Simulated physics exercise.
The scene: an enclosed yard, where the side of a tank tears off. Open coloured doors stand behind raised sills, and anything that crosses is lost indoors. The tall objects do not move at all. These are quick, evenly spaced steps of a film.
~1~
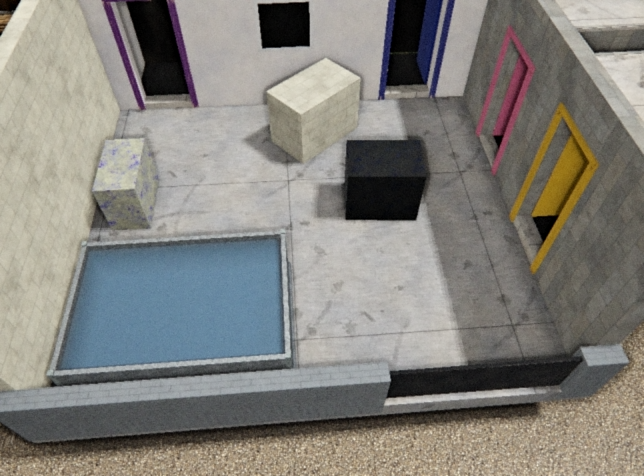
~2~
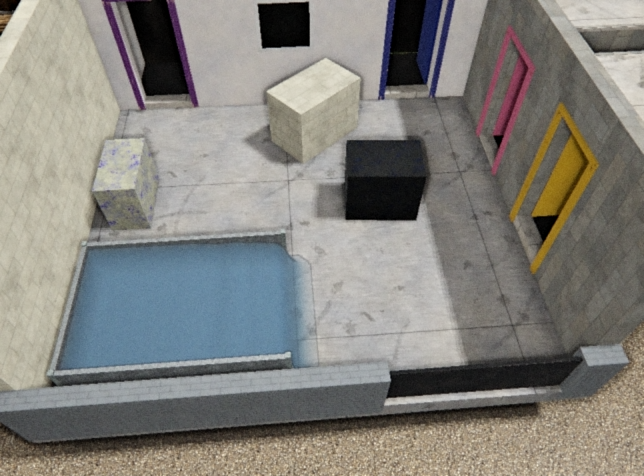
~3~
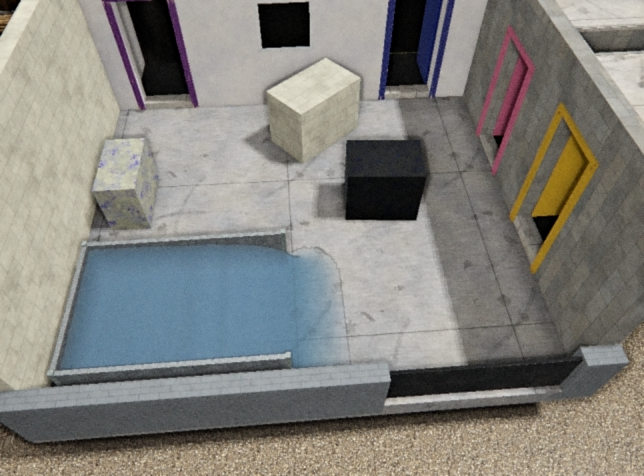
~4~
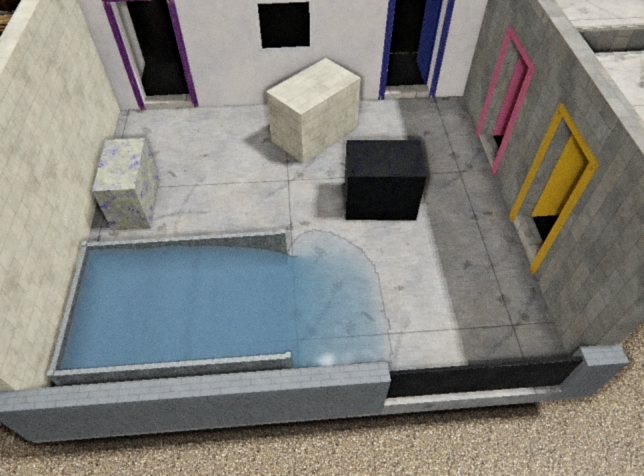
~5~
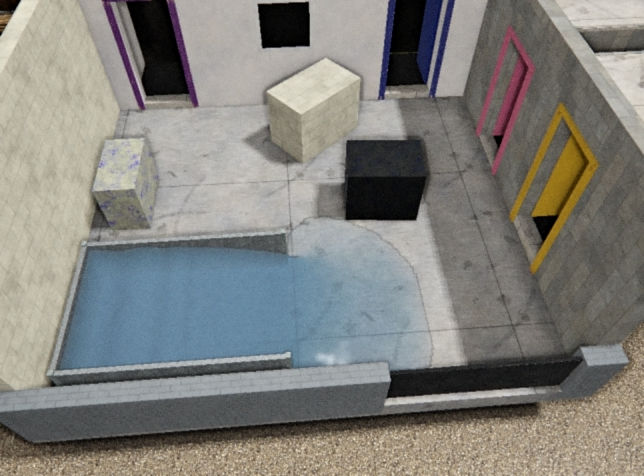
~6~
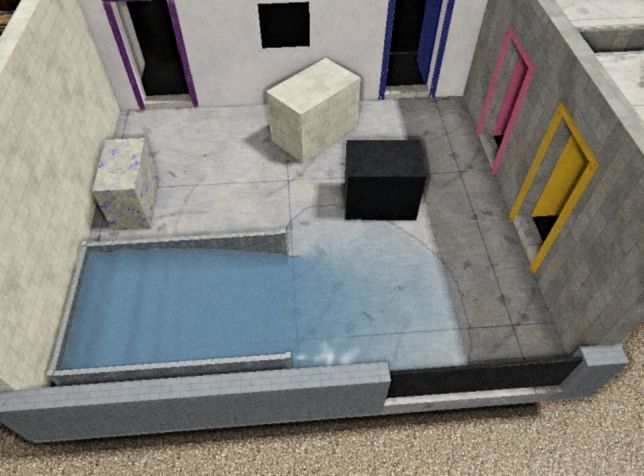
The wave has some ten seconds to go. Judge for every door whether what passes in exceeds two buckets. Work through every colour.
My prediction: Blue door: More than two buckets; purple door: No more than two buckets; pink door: More than two buckets; yellow door: More than two buckets.
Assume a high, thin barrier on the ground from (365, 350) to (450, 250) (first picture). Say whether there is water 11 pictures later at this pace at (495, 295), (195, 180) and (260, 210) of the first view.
In order: Soaked, untouched, untouched.
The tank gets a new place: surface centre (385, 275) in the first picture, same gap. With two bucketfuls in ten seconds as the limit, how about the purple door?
As I read it, the purple door remains within limits.
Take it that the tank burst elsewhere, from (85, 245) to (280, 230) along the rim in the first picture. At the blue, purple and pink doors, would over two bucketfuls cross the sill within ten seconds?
The blue door stays within the limit, the purple door tops the limit and the pink door tops the limit.
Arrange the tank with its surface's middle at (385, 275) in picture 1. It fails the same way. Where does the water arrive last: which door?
Answer: The one in purple.
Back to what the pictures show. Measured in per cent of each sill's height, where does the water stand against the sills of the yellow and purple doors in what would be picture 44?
Some 90 percent, then some 10 percent.
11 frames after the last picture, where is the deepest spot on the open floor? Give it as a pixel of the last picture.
At about (563, 360).
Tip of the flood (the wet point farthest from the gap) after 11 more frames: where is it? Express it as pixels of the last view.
(482, 154).
A moment on, water covers 35 % of the floor; the blue door not reached, the purple door not reached, the pink door not reached, the yellow door wet at the sill, nothing in.
Next, water covers 35 % of the floor; the blue door not reached, the purple door not reached, the pink door wet at the sill, nothing in, the yellow door over two buckets in.
Then, water covers 50 % of the floor; the blue door wet at the sill, nothing in, the purple door not reached, the pink door under two buckets in, the yellow door far over two buckets in.
Later, water covers 75 % of the floor; the blue door over two buckets in, the purple door wet at the sill, nothing in, the pink door over two buckets in, the yellow door far over two buckets in.
In the end, water covers 100 % of the floor; the blue door far over two buckets in, the purple door wet at the sill, nothing in, the pink door far over two buckets in, the yellow door far over two buckets in.
